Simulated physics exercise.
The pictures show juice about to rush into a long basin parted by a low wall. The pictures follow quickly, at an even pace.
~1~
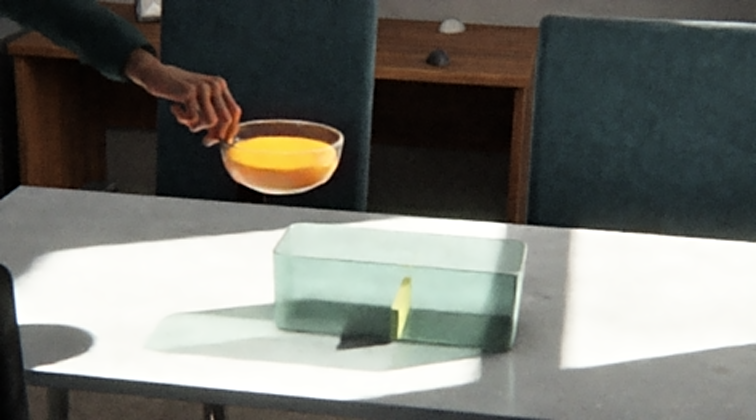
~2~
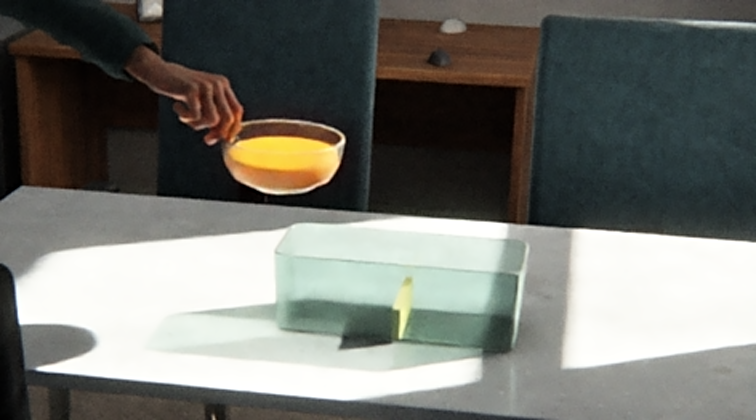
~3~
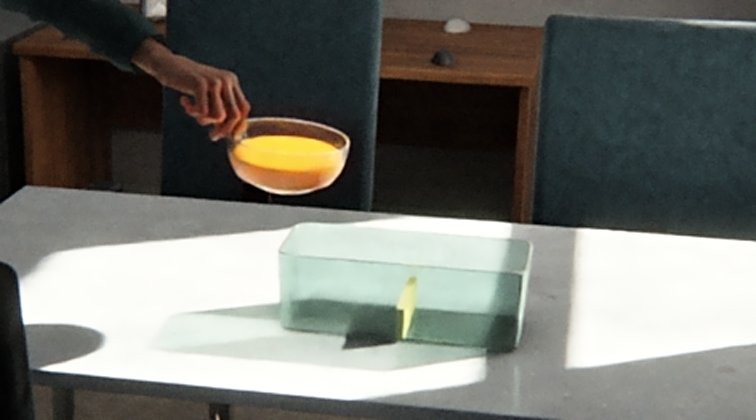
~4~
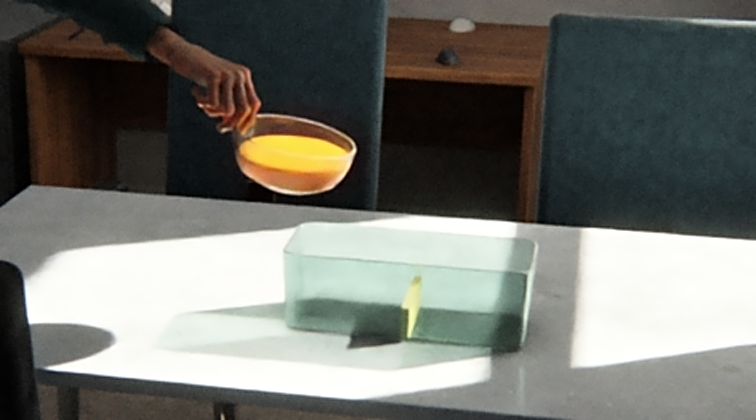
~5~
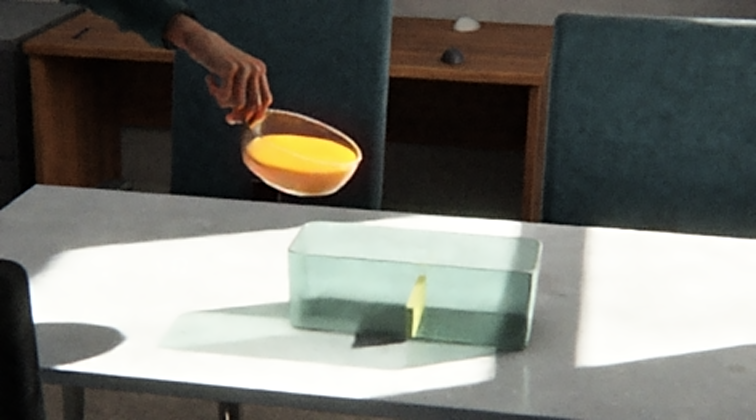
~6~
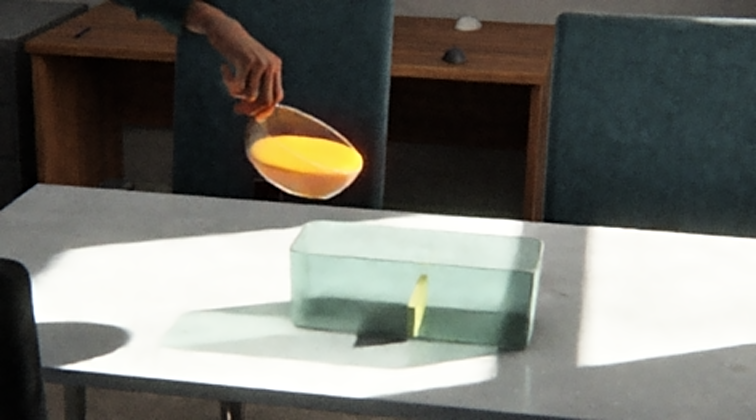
A glass bowl of orange juice, held by a hand at its left rim, drifted slightly right above a long, clear green basin with a low yellow divider, then tilted steadily rightward.
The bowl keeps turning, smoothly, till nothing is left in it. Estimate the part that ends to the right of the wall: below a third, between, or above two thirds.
It comes to not even a third.
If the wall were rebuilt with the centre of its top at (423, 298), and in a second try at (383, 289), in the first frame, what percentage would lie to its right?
About 10 and 20 per cent.
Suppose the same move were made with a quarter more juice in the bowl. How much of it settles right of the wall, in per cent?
Near 10 %.
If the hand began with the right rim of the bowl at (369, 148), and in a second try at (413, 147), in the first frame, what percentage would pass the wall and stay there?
About 35 and 85 per cent.
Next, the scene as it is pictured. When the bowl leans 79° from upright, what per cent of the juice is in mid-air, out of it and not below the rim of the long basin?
Some 30 per cent.
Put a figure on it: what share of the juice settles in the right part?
Roughly 10 in a hundred.
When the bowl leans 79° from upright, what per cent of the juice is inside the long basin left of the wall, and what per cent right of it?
Left about 40, right about 0.
A moment on, the bowl is tipped on its side and 25 per cent is still to pour, 42 is left of the wall and 0 right of it.
Next, the bowl is tipped on its side and 4 per cent is still to pour, 87 is left of the wall and 3 right of it.
Then the bowl is tipped on its side and 0 per cent is still to pour, 91 is left of the wall and 8 right of it.
Later the bowl is tipped on its side and 0 per cent is still to pour, 91 is left of the wall and 8 right of it.
At rest 91 per cent lies left of the wall, 8 right of it and 2 outside.
